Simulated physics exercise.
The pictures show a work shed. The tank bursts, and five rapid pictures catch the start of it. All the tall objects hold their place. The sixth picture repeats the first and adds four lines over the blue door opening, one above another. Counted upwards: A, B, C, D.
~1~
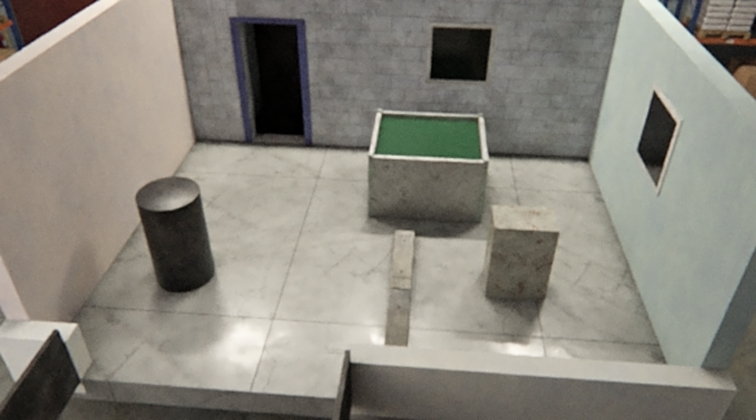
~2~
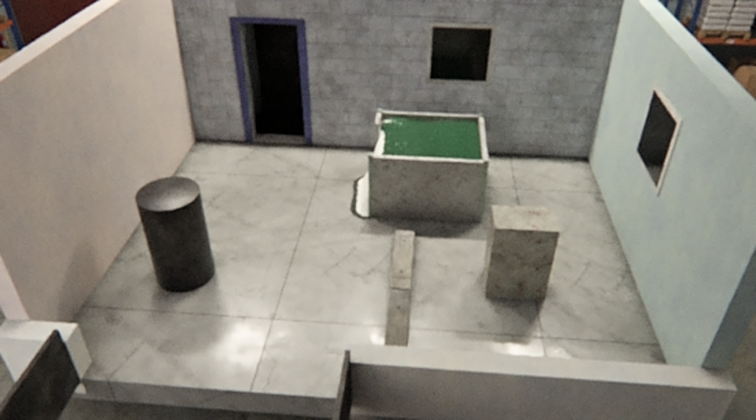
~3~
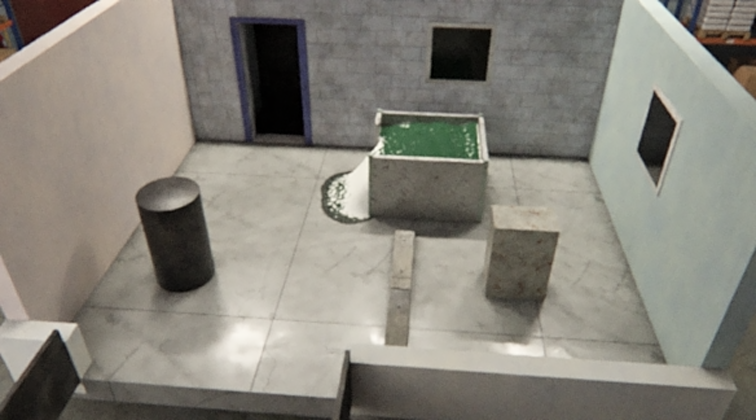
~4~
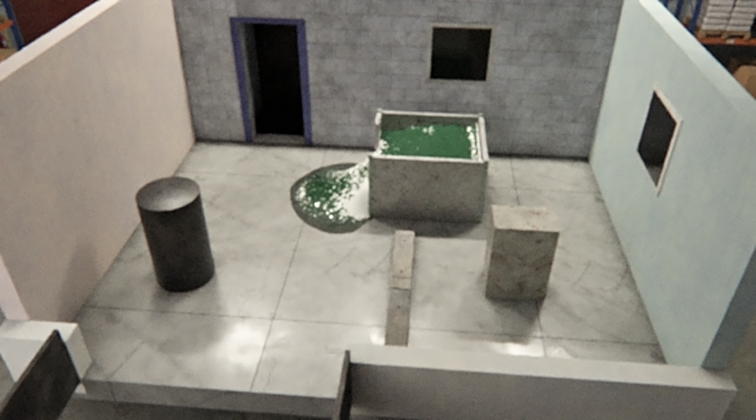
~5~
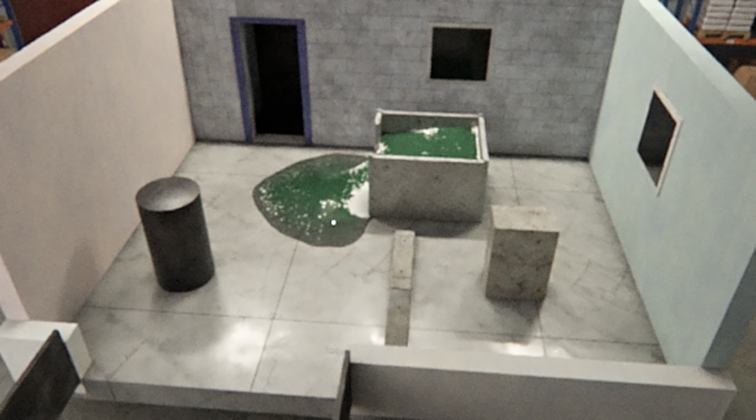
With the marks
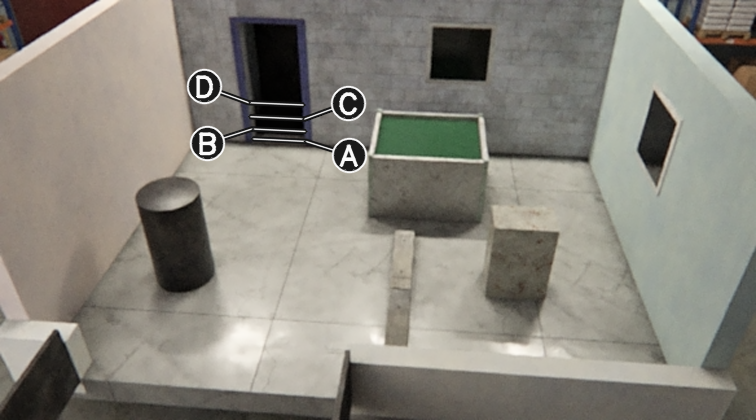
Green water pours from the left side of a raised stone tank in a work shed, seen from above by a still camera, foaming white as it reaches the pale tiled floor. A blue-framed doorway stands behind to the left, a dark cylinder at left, and a grey block and low strip nearer the front. The puddle widens steadily leftward across the floor while the tank's level sinks.
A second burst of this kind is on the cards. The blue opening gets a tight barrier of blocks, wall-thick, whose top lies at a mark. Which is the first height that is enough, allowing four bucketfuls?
Go for B.
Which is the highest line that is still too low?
A it is.
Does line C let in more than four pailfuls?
No, not at all.
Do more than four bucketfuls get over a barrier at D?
No, that is safe.
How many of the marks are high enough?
Three of the four.
In white, A at (279, 140); B at (278, 130); C at (277, 117); D at (275, 103); from the bottom up A, B, C, D.
With A, about 9 bucketfuls get in.
With B, nothing gets over.
With C, nothing gets over.
With D, nothing gets over.
